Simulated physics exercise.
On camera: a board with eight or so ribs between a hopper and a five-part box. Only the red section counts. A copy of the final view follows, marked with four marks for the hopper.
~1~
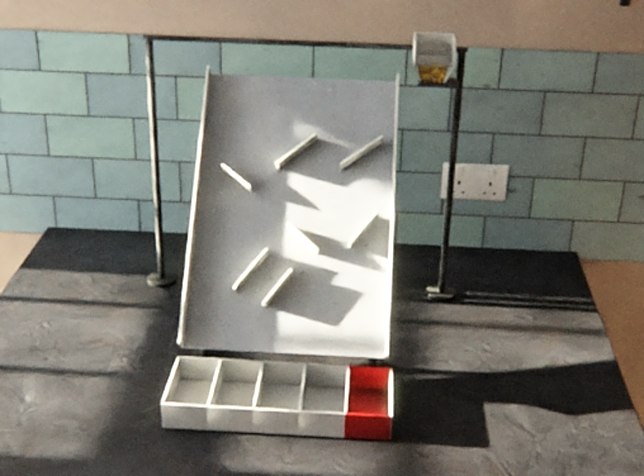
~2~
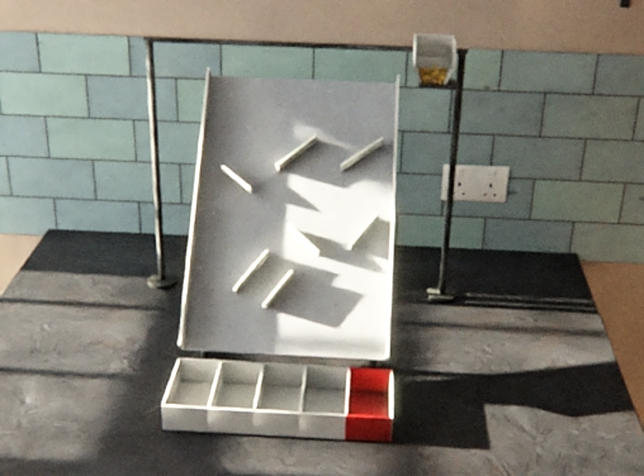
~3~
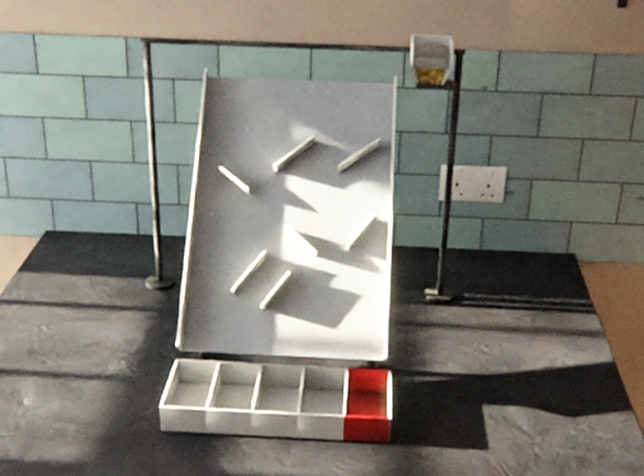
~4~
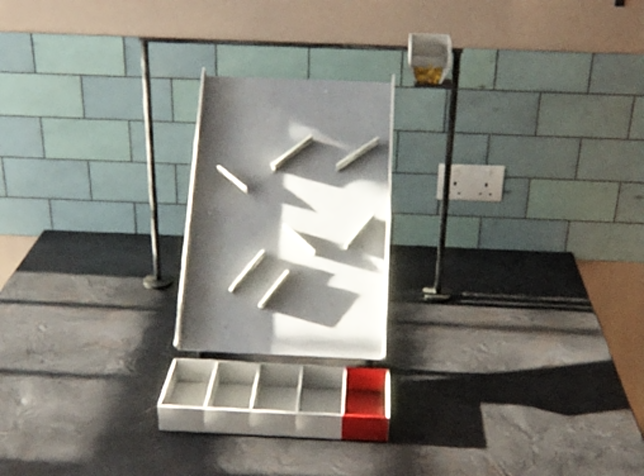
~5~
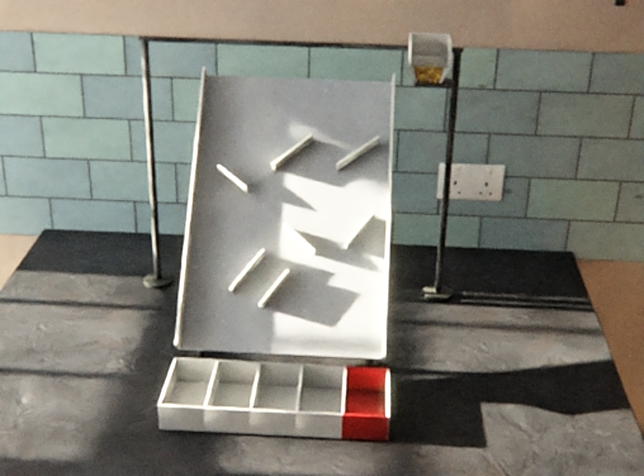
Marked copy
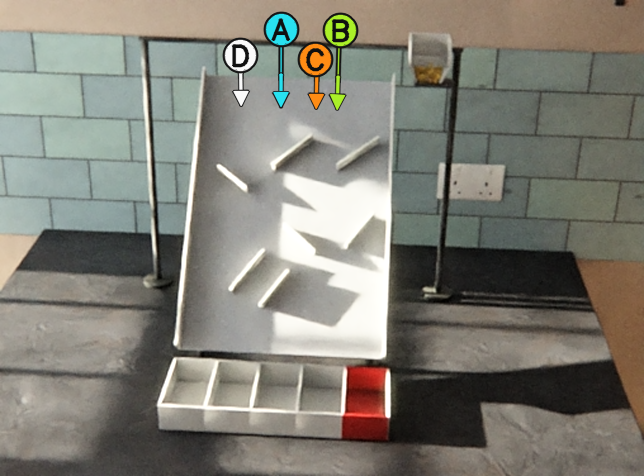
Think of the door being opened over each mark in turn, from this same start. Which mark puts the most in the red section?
The best mark is B.
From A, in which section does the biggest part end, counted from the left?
The first from the left.
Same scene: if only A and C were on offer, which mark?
That would be C.
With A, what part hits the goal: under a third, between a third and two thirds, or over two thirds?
Mark A gives under a third.
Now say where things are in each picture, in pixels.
Hopper at (433, 72), puffed corn balls, door shut, in the first frame.
Ribs (277, 165) to (316, 135), (341, 165) to (383, 138), (222, 166) to (250, 188), in the second frame.
Ribs (286, 225) to (316, 252), (348, 246) to (375, 213), (232, 290) to (265, 251), in the third frame.
Ribs (260, 305) to (288, 270), in the fourth frame.
Red section at (365, 426), number 5 of 5 from the left, in the fifth frame.
On the marked copy, mark A meets the board at (280, 101); mark B meets the board at (337, 104); mark C meets the board at (316, 103); mark D meets the board at (241, 100).
For mark A, a stray few in the red section, nearly all in other sections, a small part outside the box.
For mark B, about half in the red section, about a third in other sections, a small part outside the box.
For mark C, a small part in the red section, about two thirds in other sections, about a quarter outside the box.
For mark D, a small part in the red section, nearly all in other sections.
